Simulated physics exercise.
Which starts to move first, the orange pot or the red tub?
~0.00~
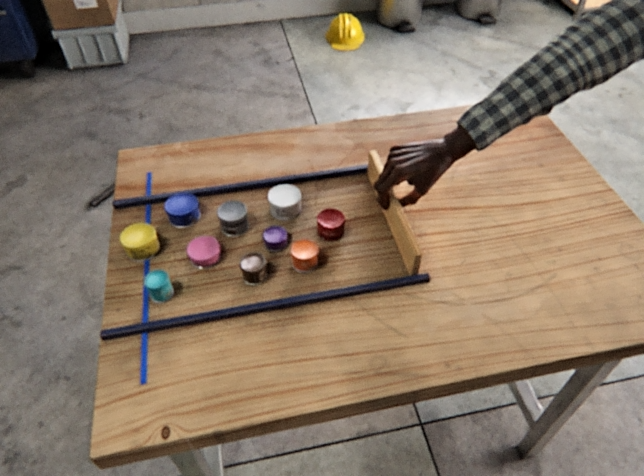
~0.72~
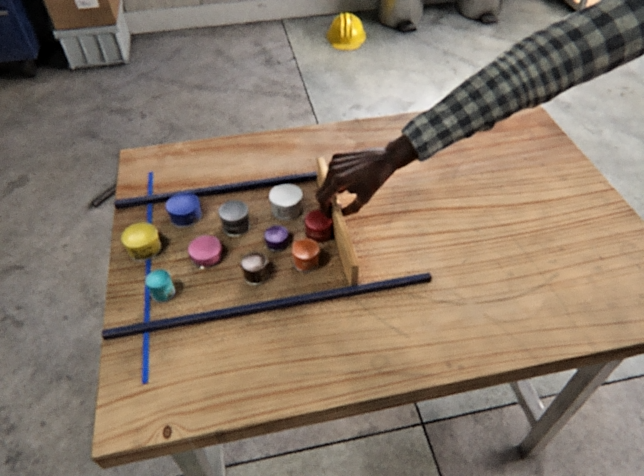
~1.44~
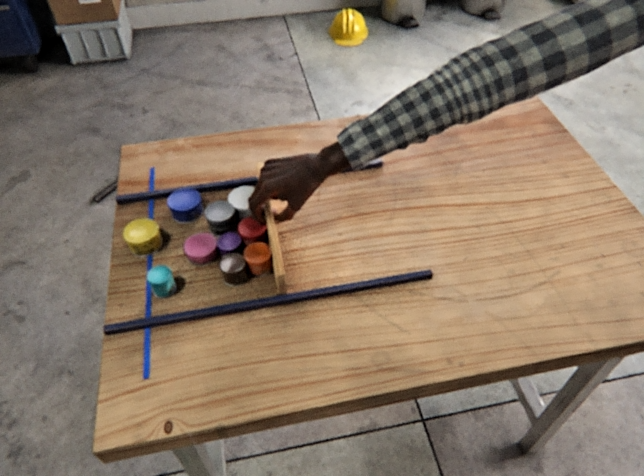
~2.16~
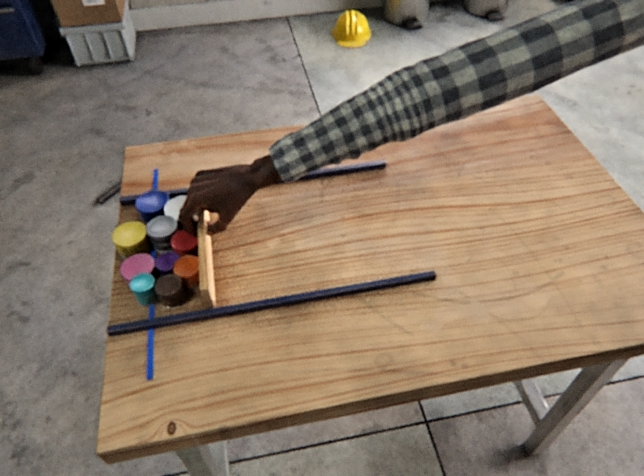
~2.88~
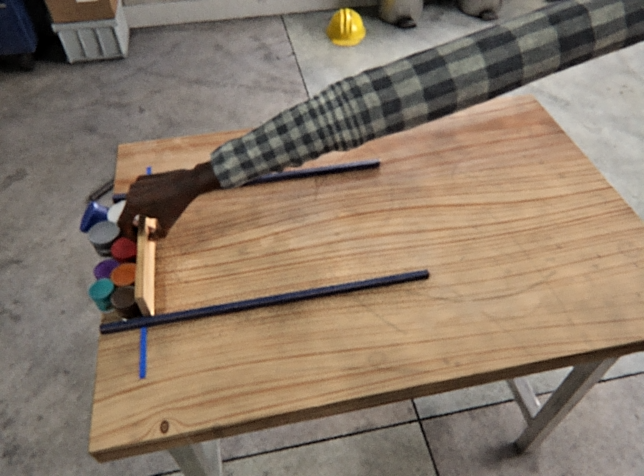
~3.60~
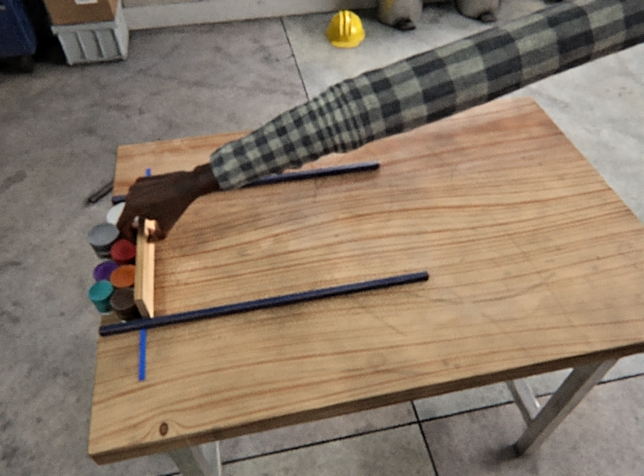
The red tub starts to move first, sliding left ahead of the board while the orange pot is still in its place. The orange pot only starts moving afterwards.
The video shows a hand pushing an upright wooden board left between two dark rails on a table, gathering small colourful pots and sweeping them to the edge. The board stops at the blue tape, with the yellow, pink and blue ones gone over the edge and the others crowded there.
